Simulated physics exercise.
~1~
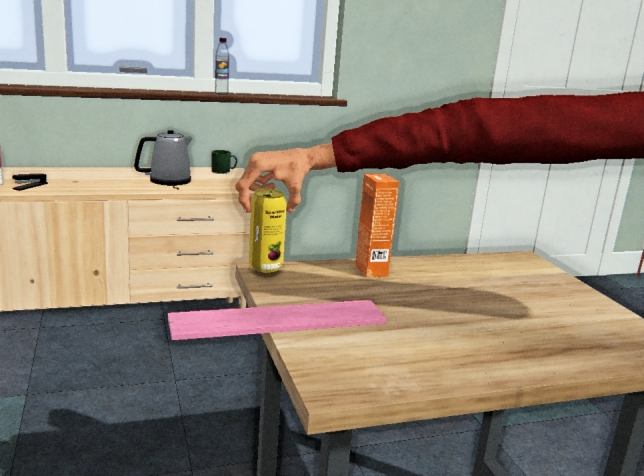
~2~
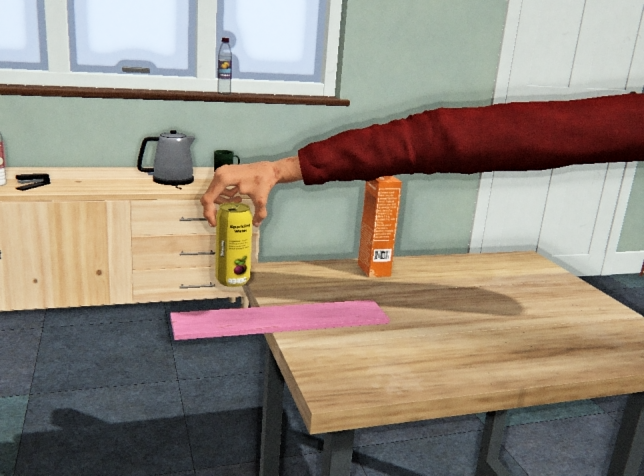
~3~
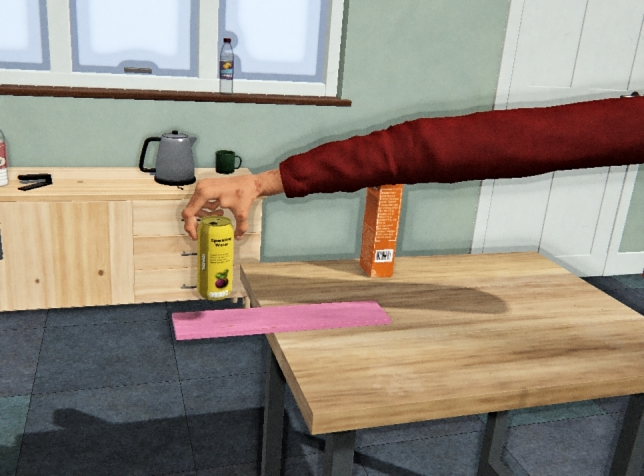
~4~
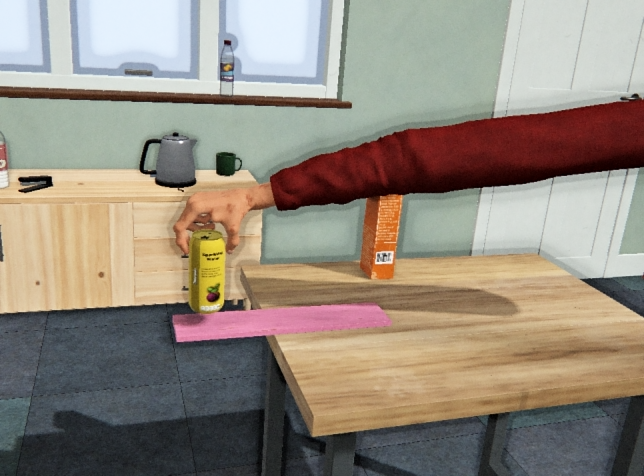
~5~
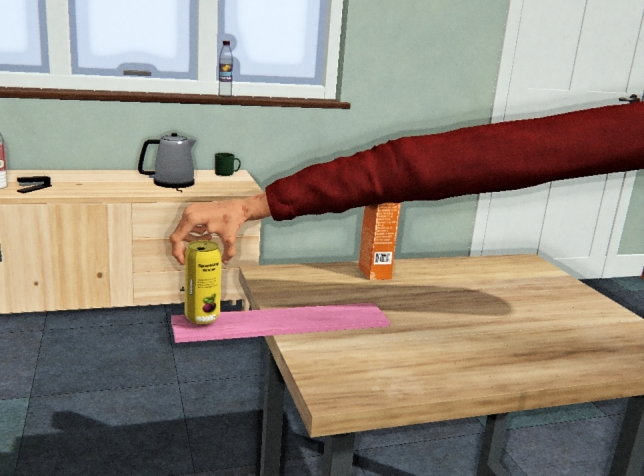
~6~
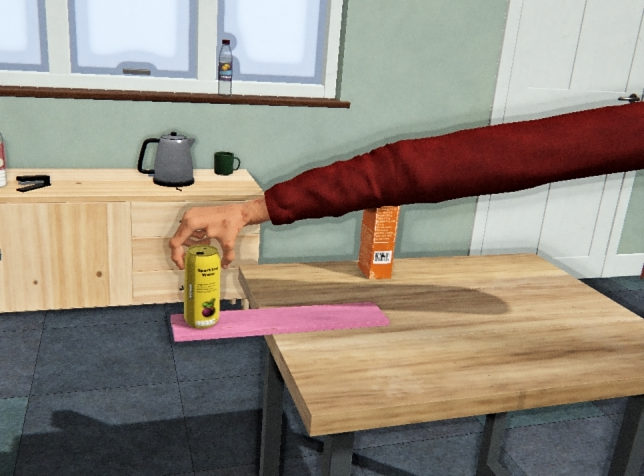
A hand carries a yellow can left and lowers it onto the overhanging pink plank's end.
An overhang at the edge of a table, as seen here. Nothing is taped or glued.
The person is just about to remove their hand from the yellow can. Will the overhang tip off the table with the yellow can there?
Yes, the overhang is going to give way.
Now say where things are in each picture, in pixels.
Still above its spot; yellow can (267, 231); pink plank (279, 318), in the first picture.
Still above its spot; yellow can (234, 245); pink plank (282, 318), in the second picture.
Still above its spot; yellow can (215, 258); pink plank (284, 319), in the third picture.
Still above its spot; yellow can (207, 272); pink plank (284, 321), in the fourth picture.
Still above its spot; yellow can (203, 282); pink plank (283, 321), in the fifth picture.
In place under the hand; yellow can (202, 287); pink plank (282, 320), in the sixth picture.
Then, 0.40 s later than the last frame, yellow can now down on the floor or falling; pink plank tilted by 61°.
Then, 0.60 s later than the last frame, pink plank now down on the floor or falling.
Then, 0.70 s later than the last frame, things are still on the move.
Then, 0.80 s later than the last frame, as before.
When it is over, down on the floor or falling, pink plank and yellow can; orange carton as before. The plank goes over.
